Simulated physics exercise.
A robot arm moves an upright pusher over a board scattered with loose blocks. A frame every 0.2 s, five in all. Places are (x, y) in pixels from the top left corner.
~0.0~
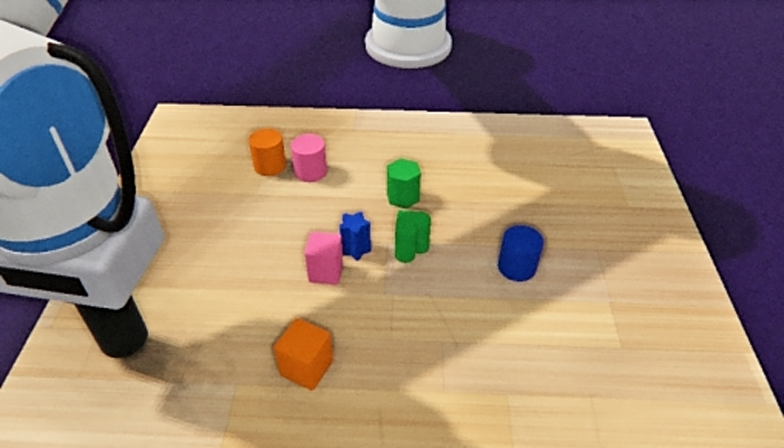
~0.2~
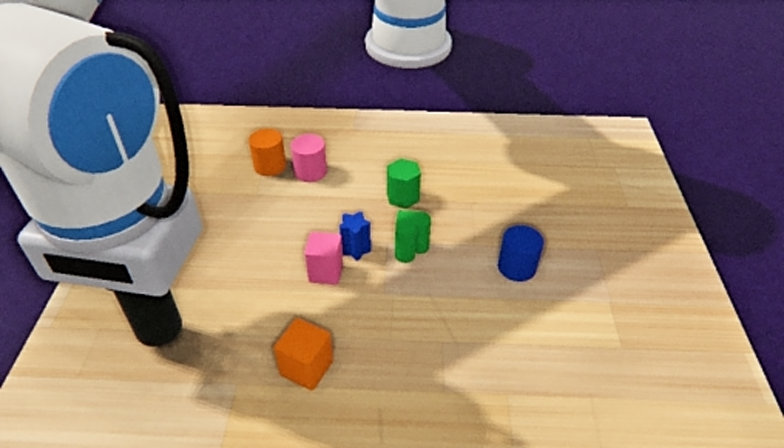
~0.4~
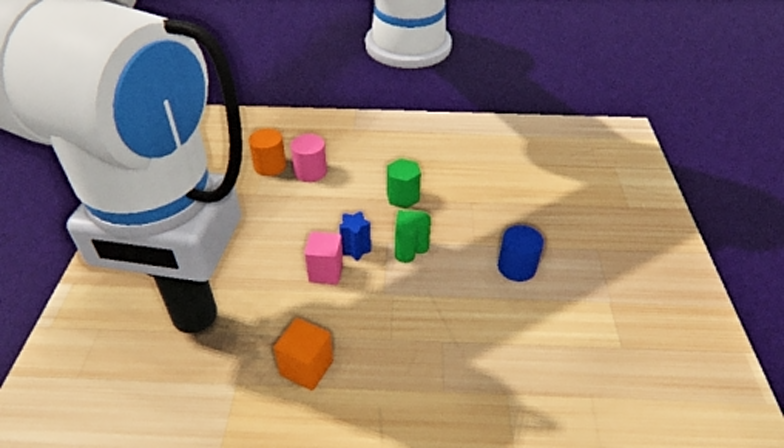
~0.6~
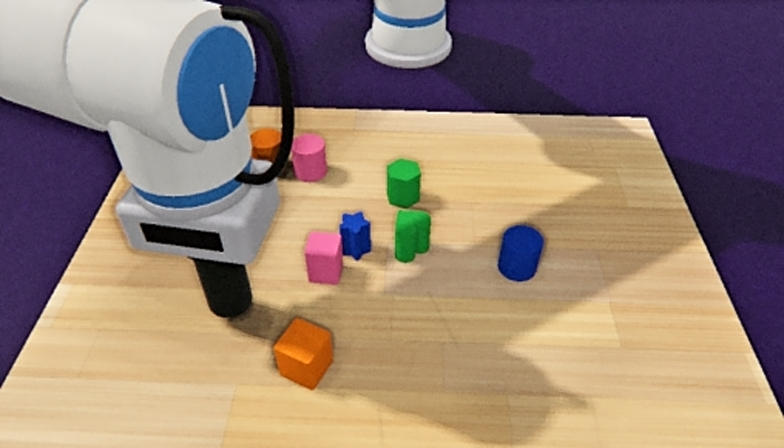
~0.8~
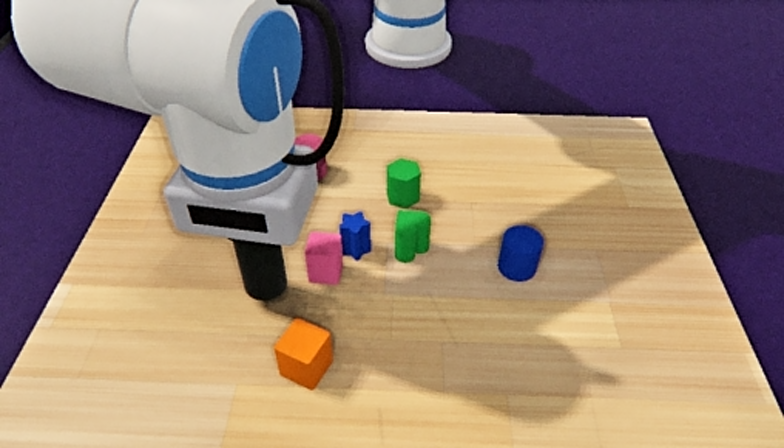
A robot arm holding a black upright pusher starts at the left side of a wooden board scattered with colourful blocks. It glides steadily rightward and slightly away from the viewer, passing in front of the orange and pink cylinders and ending just left of the pink square block, while every block stays still.
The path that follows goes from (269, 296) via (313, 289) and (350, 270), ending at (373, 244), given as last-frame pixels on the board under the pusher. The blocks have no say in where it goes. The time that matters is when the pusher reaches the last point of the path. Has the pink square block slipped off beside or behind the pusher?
I believe not.
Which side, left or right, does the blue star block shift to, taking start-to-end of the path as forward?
It's going to go left.
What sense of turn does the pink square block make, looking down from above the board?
Against the clock.
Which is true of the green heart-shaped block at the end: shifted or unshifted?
By then it is still where it was.
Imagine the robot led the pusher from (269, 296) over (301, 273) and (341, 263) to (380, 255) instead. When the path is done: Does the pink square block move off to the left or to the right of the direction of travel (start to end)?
It goes right.
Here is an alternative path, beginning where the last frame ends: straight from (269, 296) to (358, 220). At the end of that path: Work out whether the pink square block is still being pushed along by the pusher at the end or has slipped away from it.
Slipped loose.
On the path given first. One third of the way, pusher (312, 279); pink square block (338, 236), turned 20° anticlockwise; blue star block (357, 218).
Two thirds of the way, pusher (350, 260); pink square block (360, 216), turned 65° anticlockwise; blue star block (367, 196).
At the end, pusher (373, 234); pink square block (374, 192), turned 100° anticlockwise; blue star block (367, 174), turned 30° anticlockwise; green heart-shaped block still.
